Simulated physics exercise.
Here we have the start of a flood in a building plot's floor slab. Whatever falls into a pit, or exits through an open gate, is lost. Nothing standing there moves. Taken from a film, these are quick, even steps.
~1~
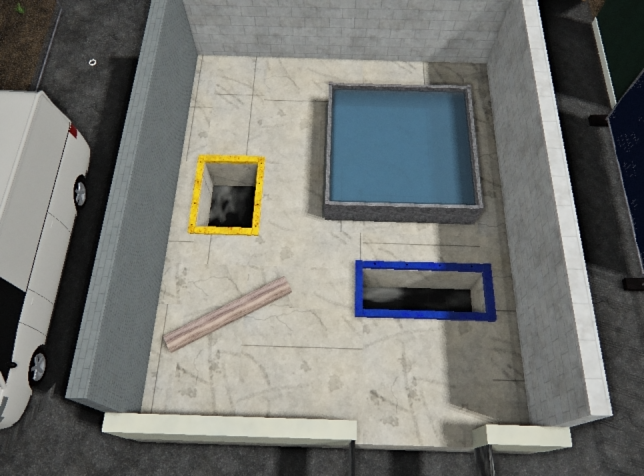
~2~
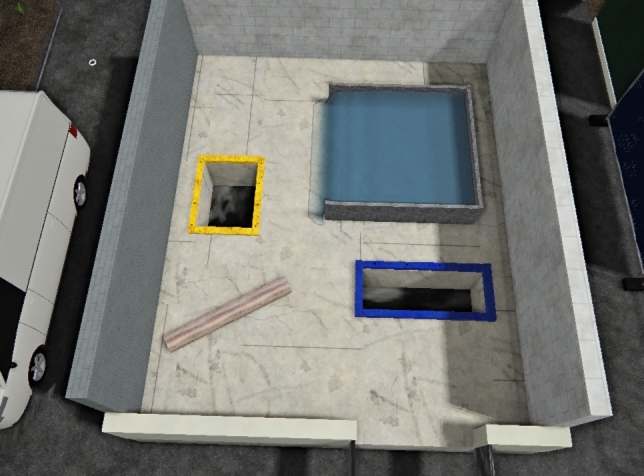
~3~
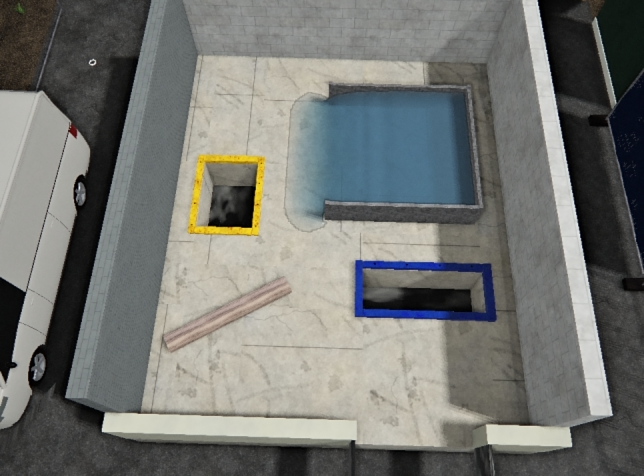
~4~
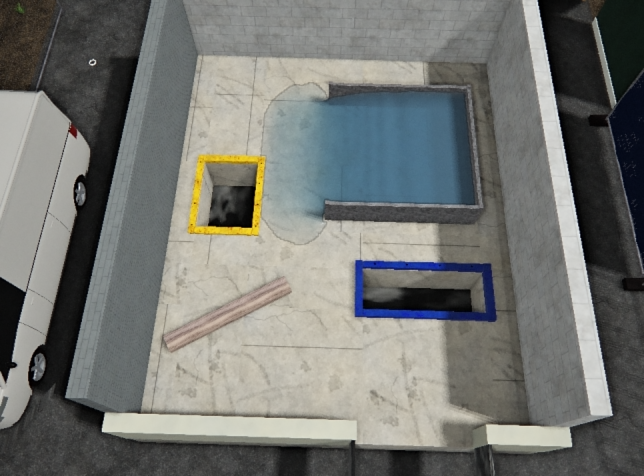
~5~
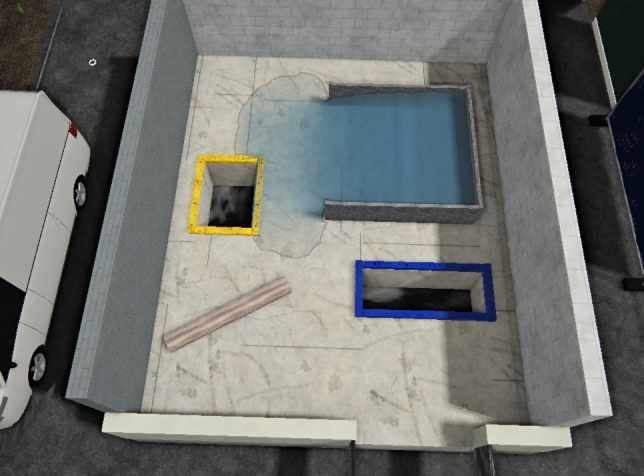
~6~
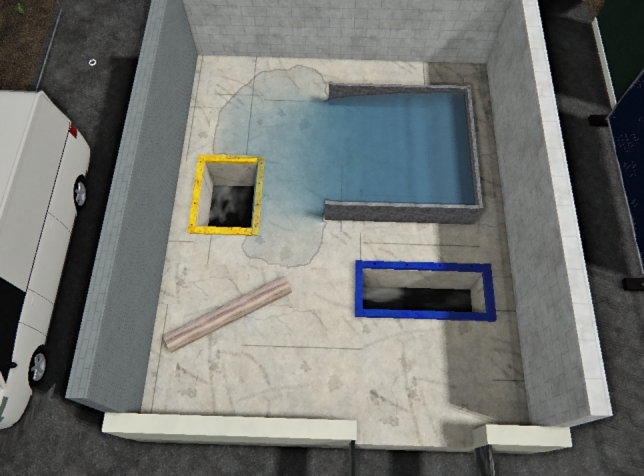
Water spreads leftward from a grey-rimmed blue tank at the upper right of a pale, walled floor slab, seen from high above by a still camera. A yellow-framed opening sits at left, a blue-framed one at lower right, a pinkish beam lies at lower left, and a white vehicle stands outside. The tank's left side disappears, and the clear sheet widens across the slab, reaching around the yellow frame's upper and right edges.
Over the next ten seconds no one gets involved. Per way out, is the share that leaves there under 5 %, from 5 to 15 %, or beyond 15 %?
In the end: The gate sees under 5 % leave; the yellow pit sees beyond 15 % leave; the blue pit sees under 5 % leave.
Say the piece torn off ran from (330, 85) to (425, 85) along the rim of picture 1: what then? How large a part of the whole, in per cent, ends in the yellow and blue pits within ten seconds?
For yellow it's about 12 per cent, and for blue about 2 per cent.
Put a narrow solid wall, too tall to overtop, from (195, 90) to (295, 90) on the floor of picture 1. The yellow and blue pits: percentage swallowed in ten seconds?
I'd say yellow collects roughly 40 % while blue collects roughly 0 %.
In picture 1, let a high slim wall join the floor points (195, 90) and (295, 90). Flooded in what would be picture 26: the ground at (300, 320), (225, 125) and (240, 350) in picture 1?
Result, listed order: Spot 1 kept clear of the flood, spot 2 reached by the flood, spot 3 kept clear of the flood.
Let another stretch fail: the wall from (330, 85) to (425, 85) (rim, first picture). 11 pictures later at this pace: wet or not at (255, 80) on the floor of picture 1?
Lab note: Point logged as inundated.
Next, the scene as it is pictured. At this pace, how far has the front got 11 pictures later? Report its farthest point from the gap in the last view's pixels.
The flood front should get to about (166, 334).
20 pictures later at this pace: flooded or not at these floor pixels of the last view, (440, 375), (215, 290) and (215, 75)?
Taking them in the order given: Spared, then swamped, then swamped.
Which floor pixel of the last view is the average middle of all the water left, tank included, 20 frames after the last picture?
About (294, 154).
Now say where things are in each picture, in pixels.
The water tank at (401, 145) is whole and still, in the first frame.
The front is at (318, 220), out from the gap at (330, 153), in the second frame.
The front is at (304, 226), out from the gap at (330, 154), in the third frame.
The front is at (279, 228), out from the gap at (330, 155), in the fourth frame.
Water pours out at (330, 155) and has run to (263, 91), in the fifth frame.
Water pours out at (330, 155) and has run to (229, 108), in the sixth frame.
A moment on, water covers 30 % of the floor; the gate 0 %, the yellow pit 7 %, the blue pit 0 %.
Next, water covers 35 % of the floor; the gate 0 %, the yellow pit 14 %, the blue pit 0 %.
Then, water covers 40 % of the floor; the gate 0 %, the yellow pit 22 %, the blue pit 0 %.
Later, water covers 65 % of the floor; the gate 0 %, the yellow pit 30 %, the blue pit 0 %.
In the end, water covers 85 % of the floor; the gate 1 %, the yellow pit 33 %, the blue pit 0 %.
